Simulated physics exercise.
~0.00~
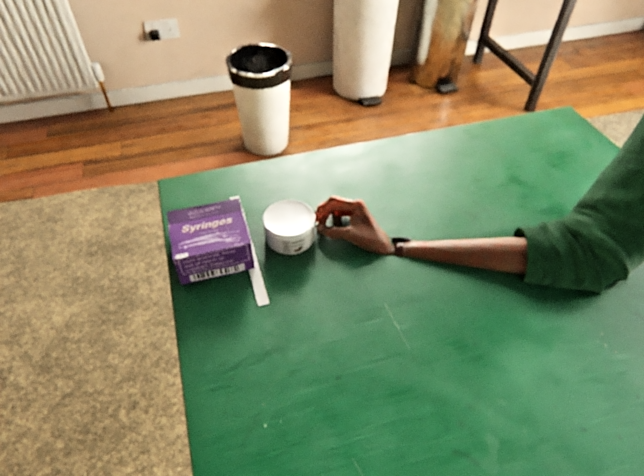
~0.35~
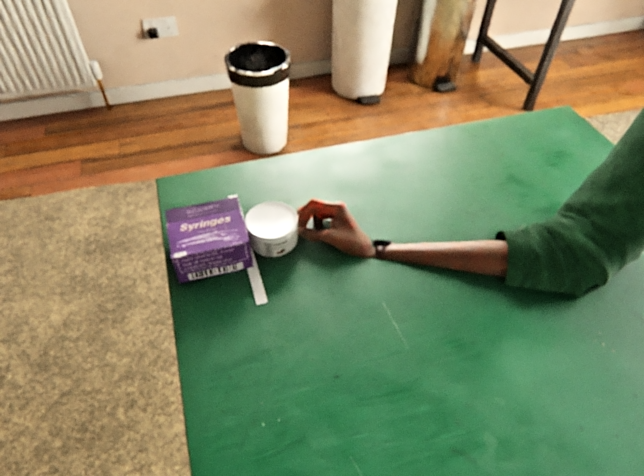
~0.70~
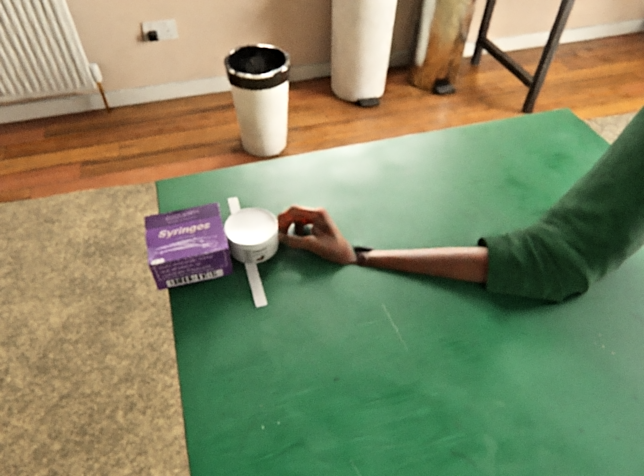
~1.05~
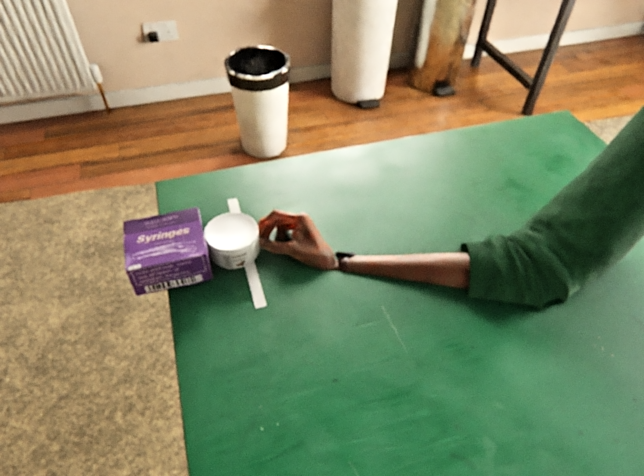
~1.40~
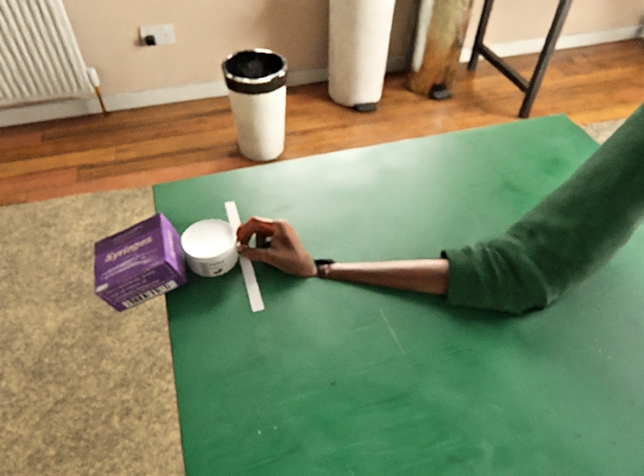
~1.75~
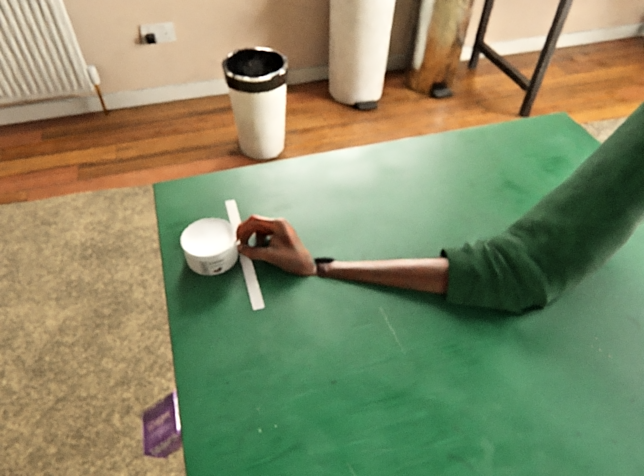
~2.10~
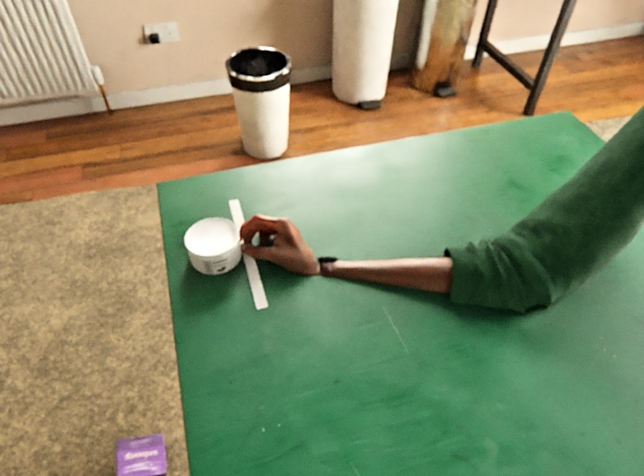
To begin with, a purple box labelled as syringes sits near the left end of a green table, beside a strip of white tape, with a hand in a green sleeve holding a round white tub to its right. The hand slides the tub left until it meets the box. Together they move further left, the tub crossing the tape as the box is pushed out over the table's edge. The box then tilts, tips off and falls past the side of the table. It ends on the floor below, while the tub stays on the table near the edge, the fingers still against it.
